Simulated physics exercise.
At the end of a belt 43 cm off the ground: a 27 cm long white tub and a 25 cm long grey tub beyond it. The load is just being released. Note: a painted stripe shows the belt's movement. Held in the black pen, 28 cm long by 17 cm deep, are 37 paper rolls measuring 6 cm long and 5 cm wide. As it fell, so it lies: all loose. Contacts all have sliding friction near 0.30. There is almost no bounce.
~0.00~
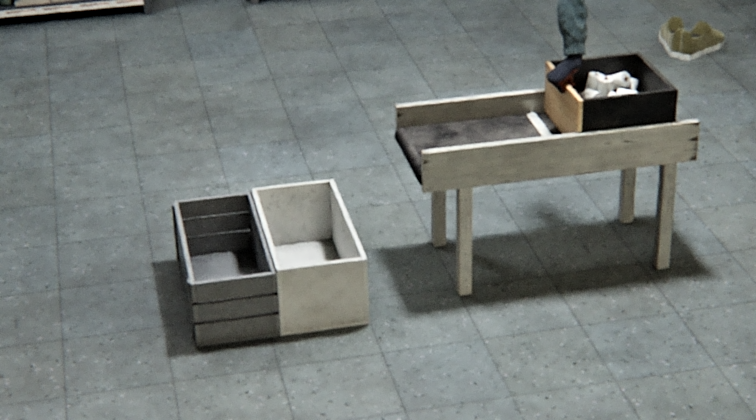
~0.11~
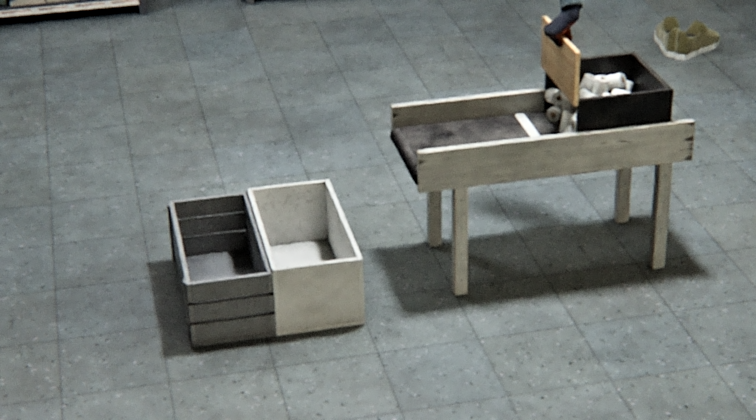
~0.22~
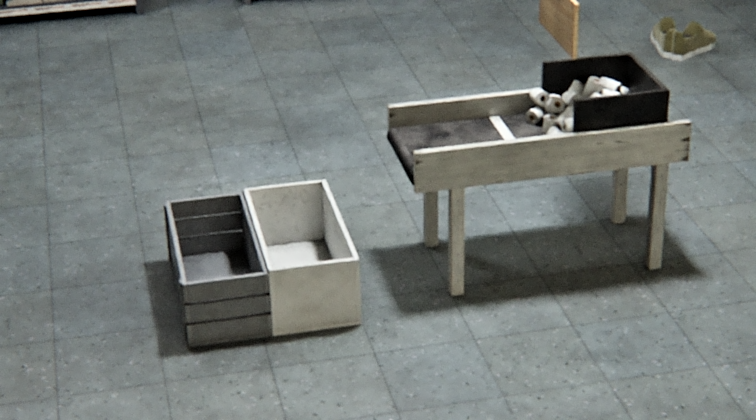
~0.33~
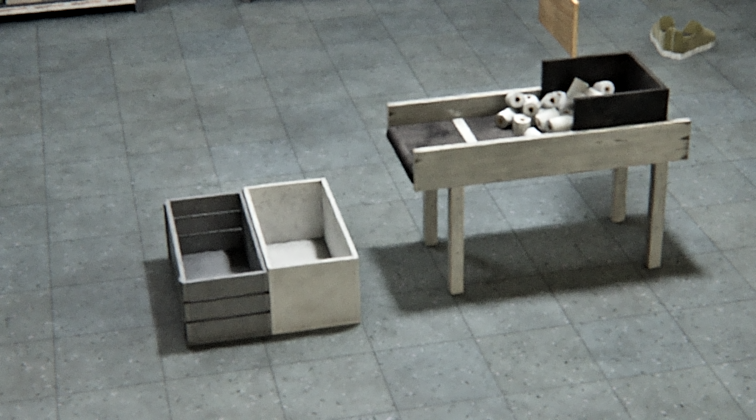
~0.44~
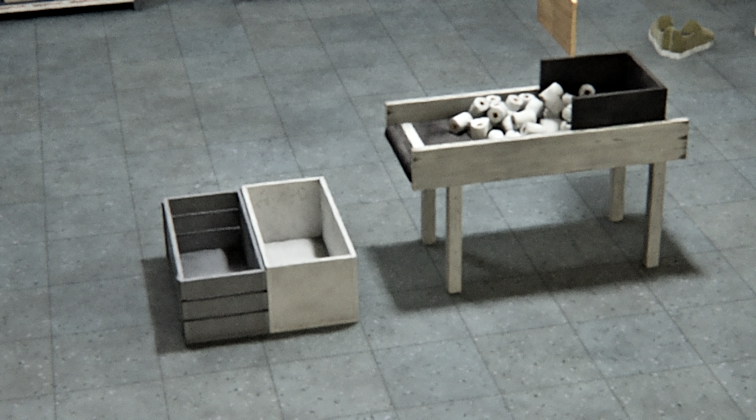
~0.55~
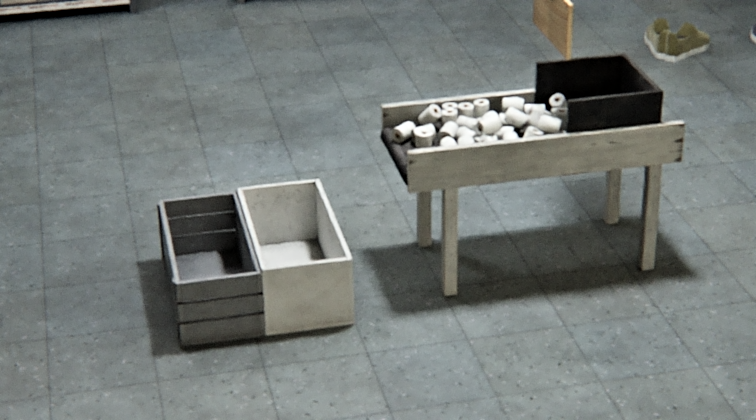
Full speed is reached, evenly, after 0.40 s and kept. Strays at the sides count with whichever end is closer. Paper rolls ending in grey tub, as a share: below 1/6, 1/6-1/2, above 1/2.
Below 1/6.
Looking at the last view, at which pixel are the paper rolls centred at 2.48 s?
About (288, 270).
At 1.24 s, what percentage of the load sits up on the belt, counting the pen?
Estimate: Close to 5 per cent.
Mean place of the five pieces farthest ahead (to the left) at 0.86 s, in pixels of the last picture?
They'd be centred about (276, 232) in the last picture.
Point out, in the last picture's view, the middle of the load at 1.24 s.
I'd put it close to (281, 260).
After 0.86 s, 1 still in the black pen, 4 in the white tub, 13 on the belt and 19 in the air.
After 1.24 s, 33 in the white tub, 1 on the belt and 3 in the air.
After 1.79 s, 36 in the white tub and 1 on the belt.
Outcome (at 2.48 s), 36 in the white tub and 1 on the ground short of the white tub. Asked share, 0 of 37, 0 per cent.
